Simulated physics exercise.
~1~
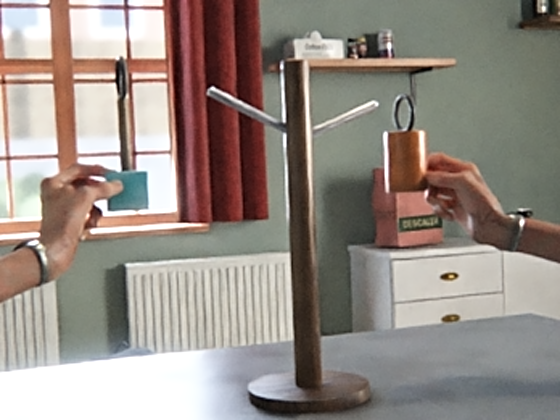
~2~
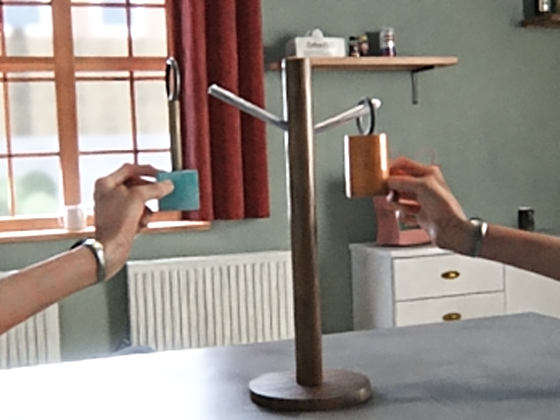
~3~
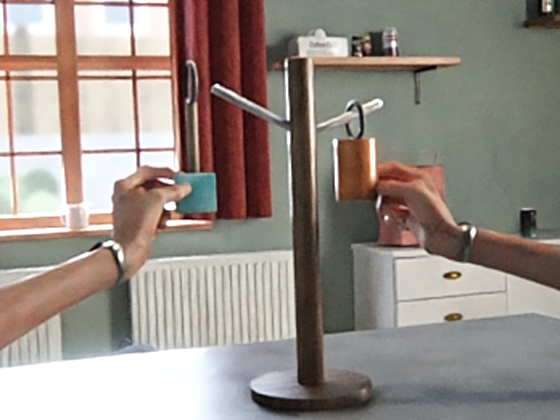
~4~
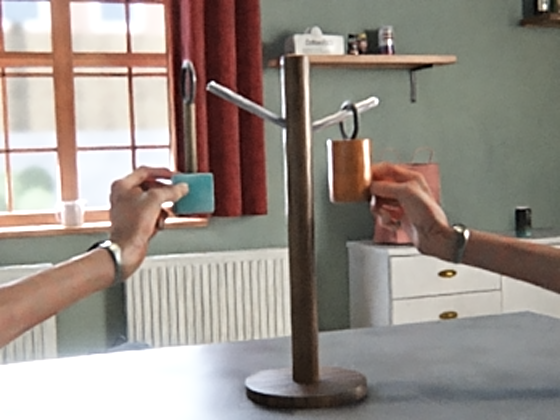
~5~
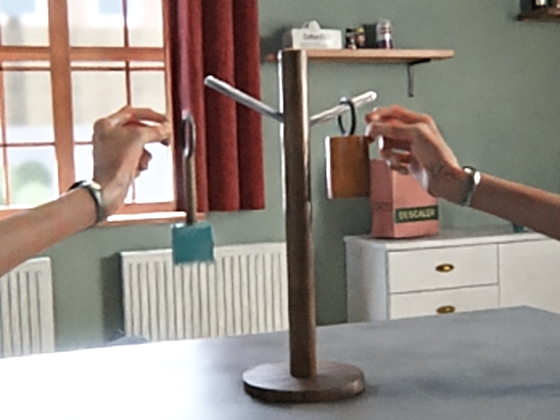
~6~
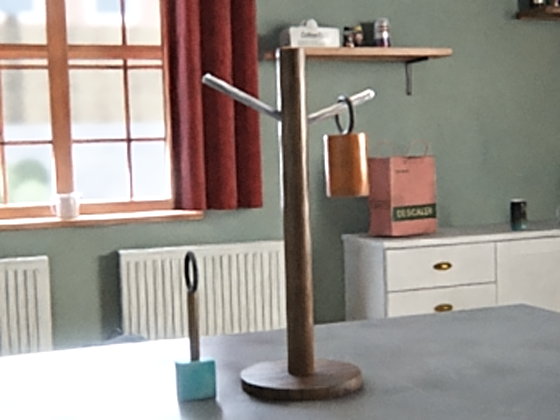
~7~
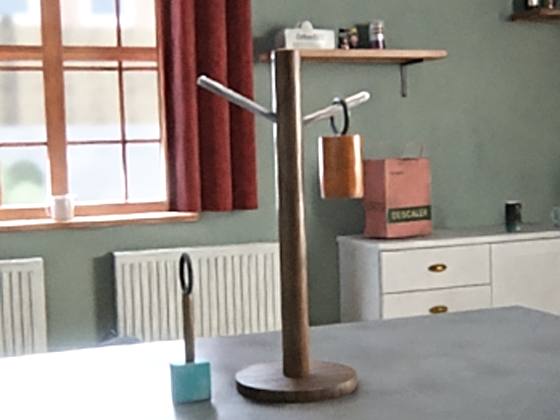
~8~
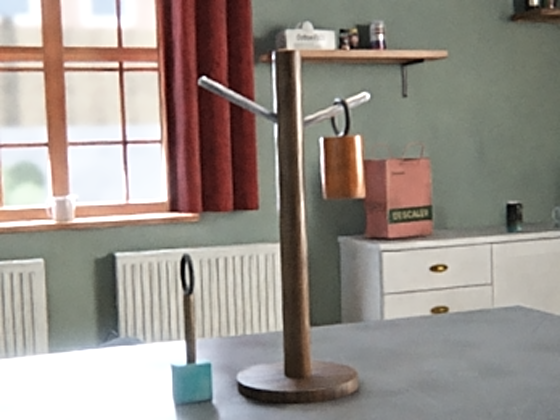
At first, two hands hold a turquoise brush on the left and an orange lantern on the right, either side of a wooden stand with two angled pegs. Both hands move inward, and the lantern's dark ring comes over the right peg while the brush is held up near the left one. The hands then let go and draw back. The brush drops straight down past the left peg, while the lantern stays hanging. In the end, the brush stands upright on the grey tabletop beside the stand's base, and the lantern hangs still from its peg.
